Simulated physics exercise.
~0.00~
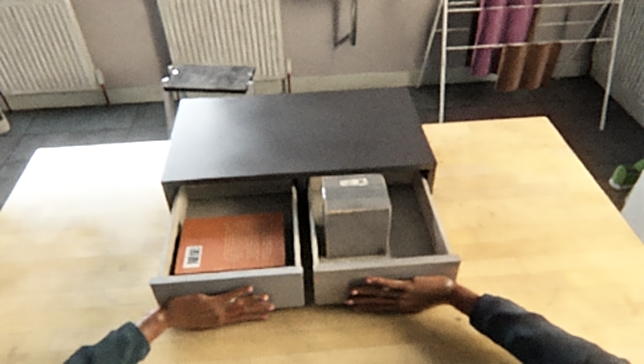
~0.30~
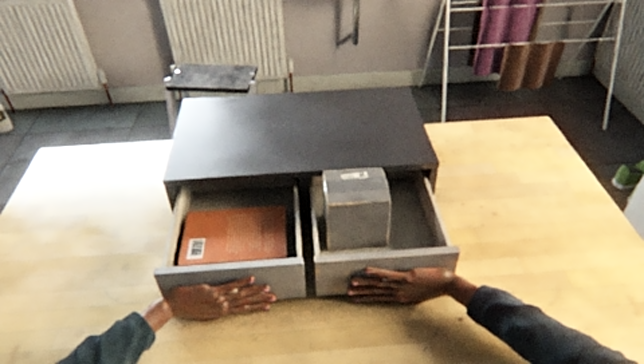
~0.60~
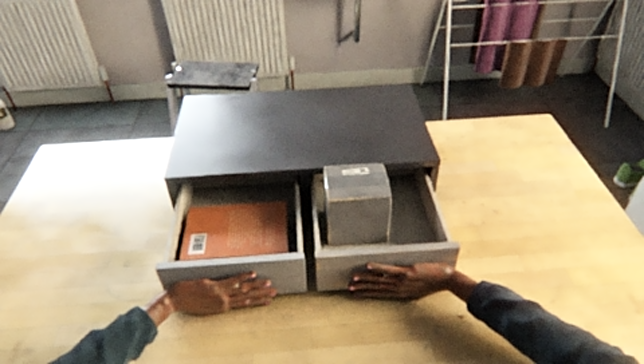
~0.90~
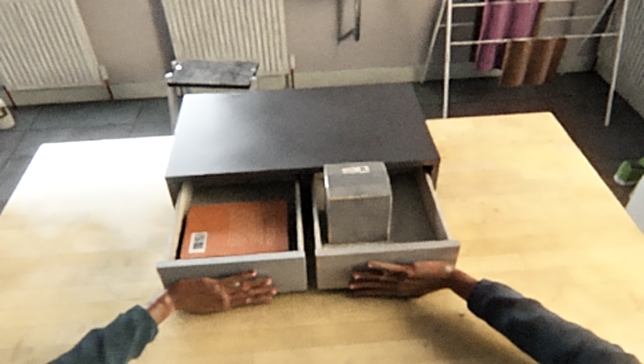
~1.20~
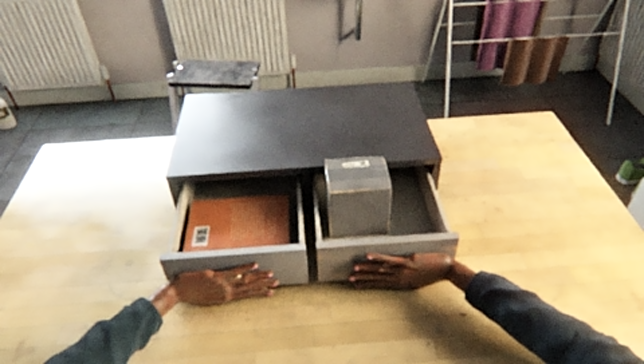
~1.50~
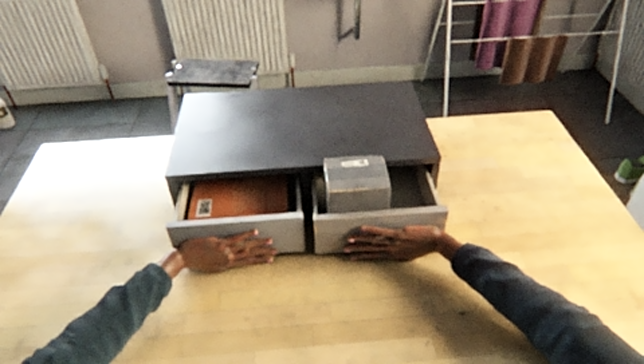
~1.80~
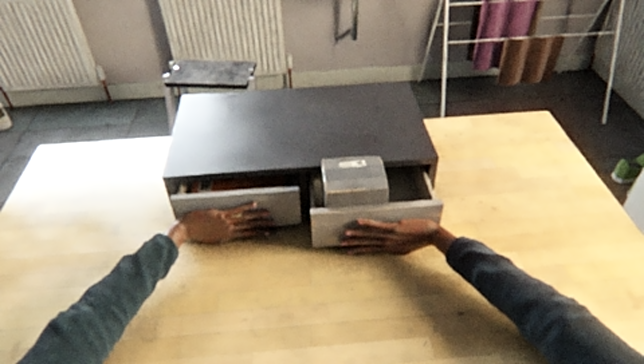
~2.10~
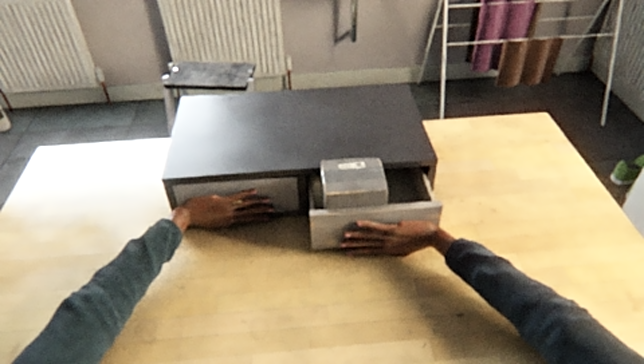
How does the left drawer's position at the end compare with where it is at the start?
At the start the left drawer is pulled well out toward the viewer, and by the end it has gone back in and sits flush with the cabinet.
Two open drawers are pushed in by hands; the left shuts, the right stays ajar.
